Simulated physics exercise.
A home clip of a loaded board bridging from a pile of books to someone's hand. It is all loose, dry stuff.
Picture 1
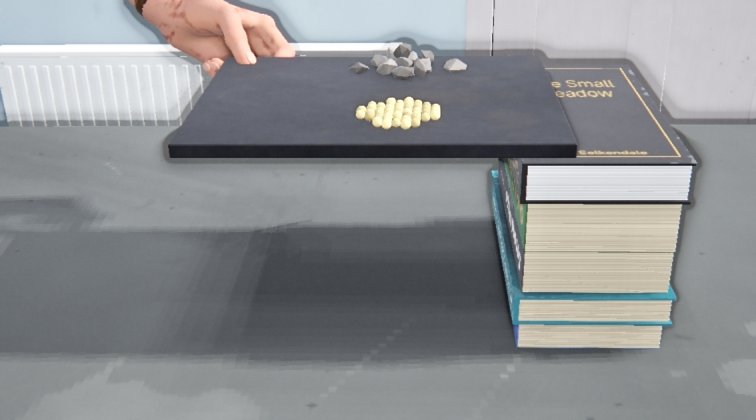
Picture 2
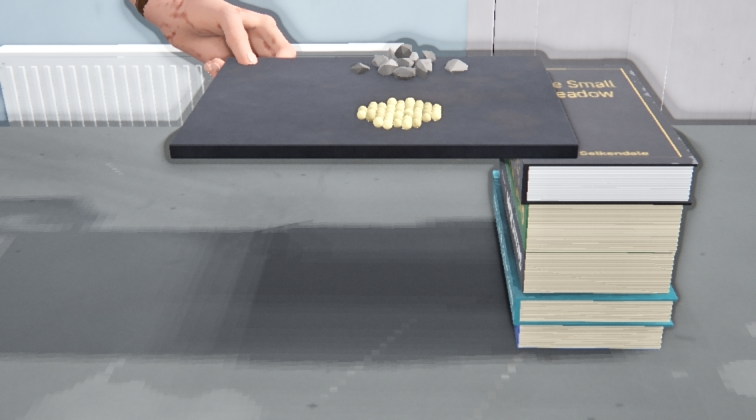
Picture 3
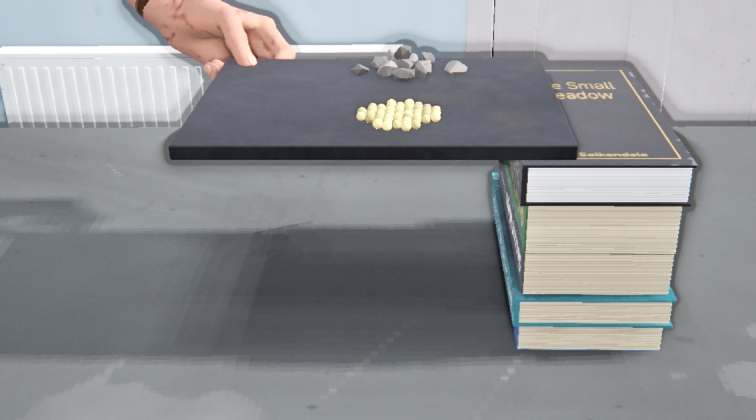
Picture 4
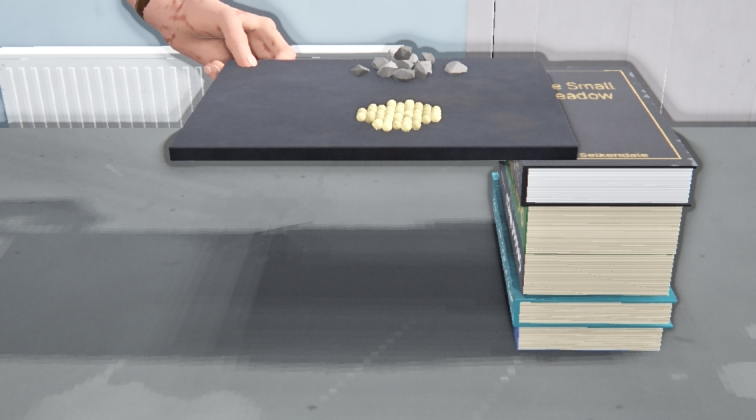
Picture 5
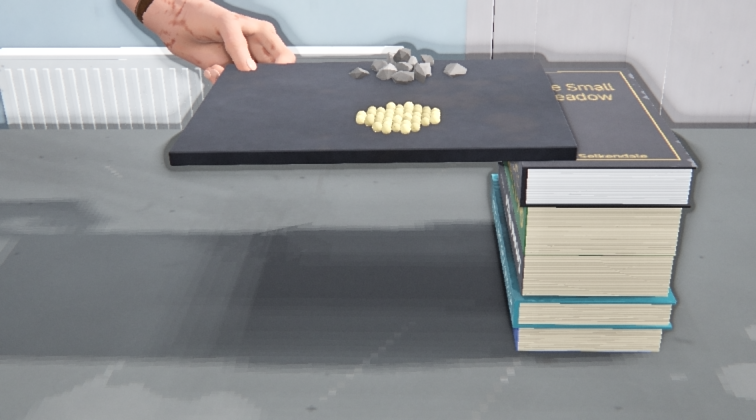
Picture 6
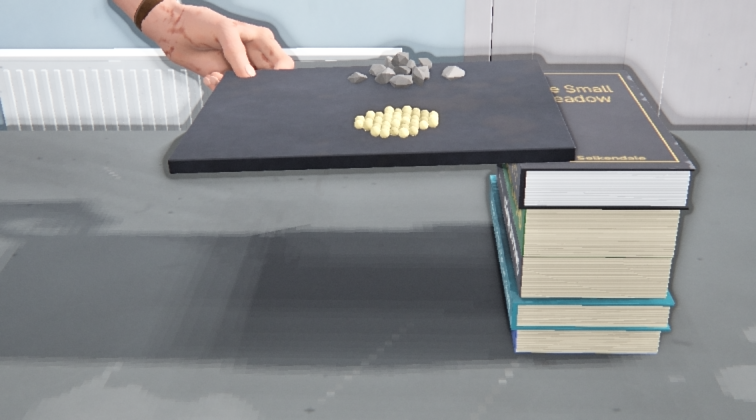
Dark board with pale beans and grey stones bridging a book stack and a hand, its left end dipping very slightly.
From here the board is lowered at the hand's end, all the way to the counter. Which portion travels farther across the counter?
Farther out at the end: The front one.
Then, 0.45 s past the last view, board sloping at 13°; front portion all still on the board; back portion all still on the board.
Then, 1.03 s past the last view, board sloping at 27°; front portion mostly up to a board's length out; back portion all still on the board.
Then, 1.64 s past the last view, board sloping at 40°; front portion mostly up to a board's length out; back portion mostly less than half a board's length out.
Finally, board resting at 40°; front portion mostly up to a board's length out; back portion mostly less than half a board's length out; the front portion has gone farther.
